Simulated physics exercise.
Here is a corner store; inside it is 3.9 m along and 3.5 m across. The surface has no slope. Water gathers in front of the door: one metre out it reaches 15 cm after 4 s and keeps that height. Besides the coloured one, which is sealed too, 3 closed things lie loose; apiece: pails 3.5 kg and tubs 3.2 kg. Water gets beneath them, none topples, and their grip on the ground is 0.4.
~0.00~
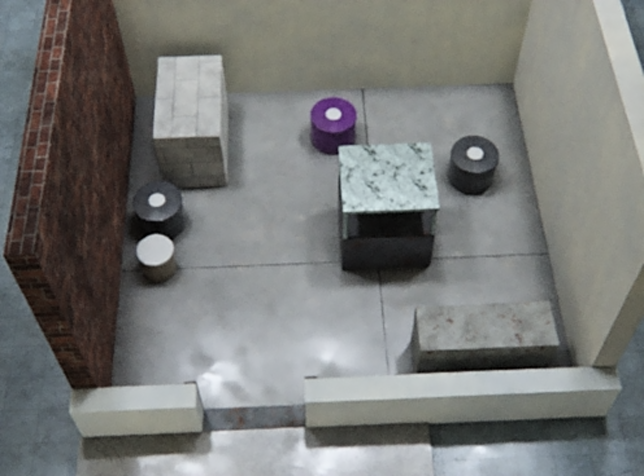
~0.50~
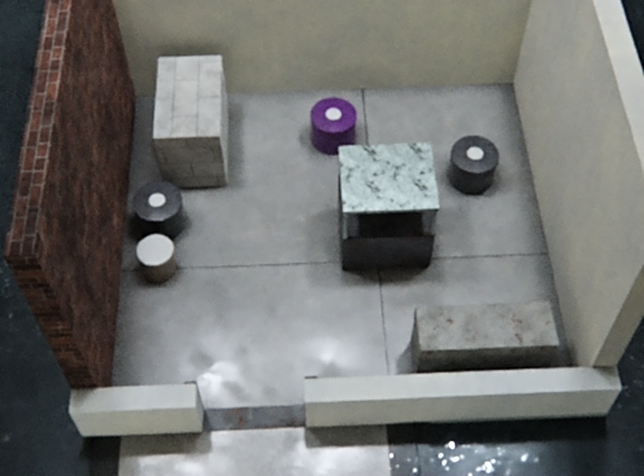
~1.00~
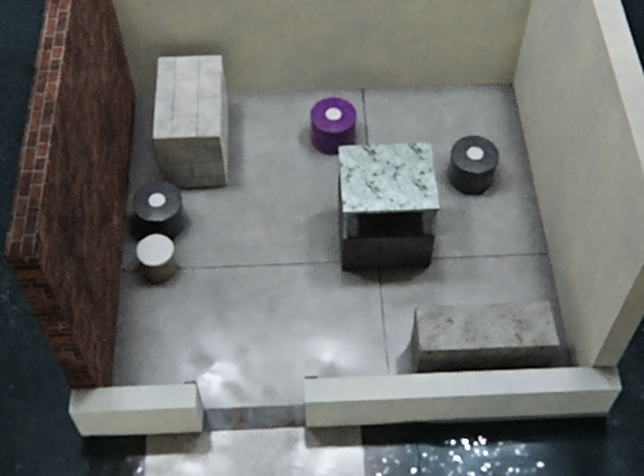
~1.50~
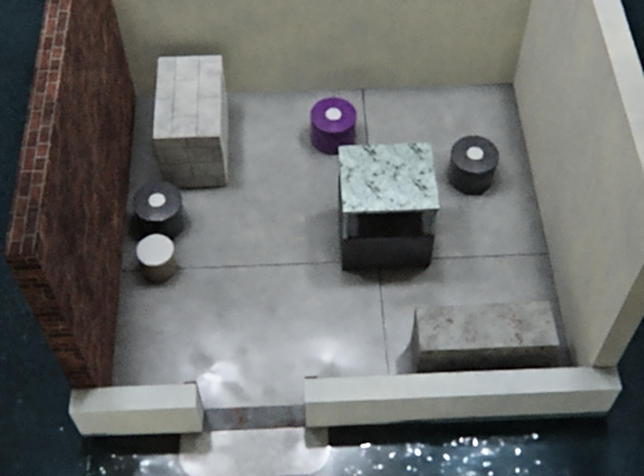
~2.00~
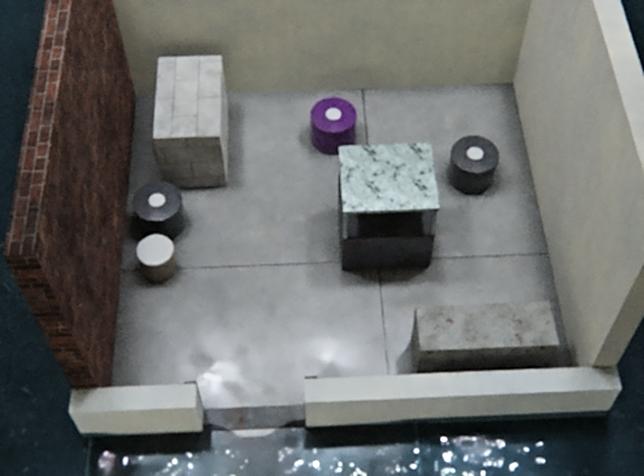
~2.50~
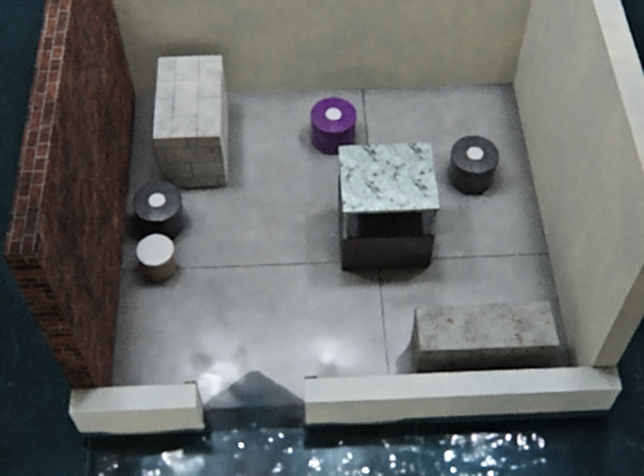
Outside a small walled room, dark water spreads across the ground and reaches the doorway.
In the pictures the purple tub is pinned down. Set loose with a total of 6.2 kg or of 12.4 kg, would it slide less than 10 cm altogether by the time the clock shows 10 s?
I expect that only the higher weight holds it.
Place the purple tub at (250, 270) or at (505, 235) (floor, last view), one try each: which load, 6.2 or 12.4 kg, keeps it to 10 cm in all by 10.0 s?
In turn: Neither holds; either load holds.
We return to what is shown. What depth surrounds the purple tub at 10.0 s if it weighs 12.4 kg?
Roughly 4 cm.
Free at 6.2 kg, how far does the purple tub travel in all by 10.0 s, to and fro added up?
About 120 cm.
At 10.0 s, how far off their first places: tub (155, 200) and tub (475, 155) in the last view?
In that order: 20 cm, 10 cm.
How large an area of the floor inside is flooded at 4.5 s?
About 4.0 m2.
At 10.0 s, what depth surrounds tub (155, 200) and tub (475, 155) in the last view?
About 8 and 3 cm.
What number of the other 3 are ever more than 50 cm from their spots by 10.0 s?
0 of them.
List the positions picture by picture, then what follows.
The first picture shows the purple tub at (333, 115) rests on the ground; water covers 0.0 m2; 0 of 4 have shifted.
The second picture shows the purple tub at (333, 115), on the bottom; 0.0 m2 under water; 0 of 4 have shifted.
The third picture shows the purple tub at (333, 115) rests on the ground; 0.0 m2 under water; 0 of 4 have shifted.
The fourth picture shows the purple tub at (333, 115) rests on the ground; water covers 0.0 m2; 0 of 4 have shifted.
The fifth picture shows the purple tub at (333, 115) rests on the ground; water covers 0.0 m2; 0 of 4 have shifted.
The sixth picture shows the purple tub at (333, 115), on the bottom; water covers 0.1 m2; 0 of 4 have shifted.
After 3.5 s the purple tub would be 0 cm from its start with 6.2 kg and 0 cm from its start with 12.4 kg; 0 cm of water round it then.
After 4.5 s the purple tub would be 0 cm from its start with 6.2 kg and 0 cm from its start with 12.4 kg; 0 cm of water round it then.
After 7.0 s the purple tub would be 11 cm from its start with 6.2 kg and 0 cm from its start with 12.4 kg; 3 cm of water round it then.
After 10.0 s the purple tub would be 108 cm from its start with 6.2 kg and 0 cm from its start with 12.4 kg; 4 cm of water round it then.
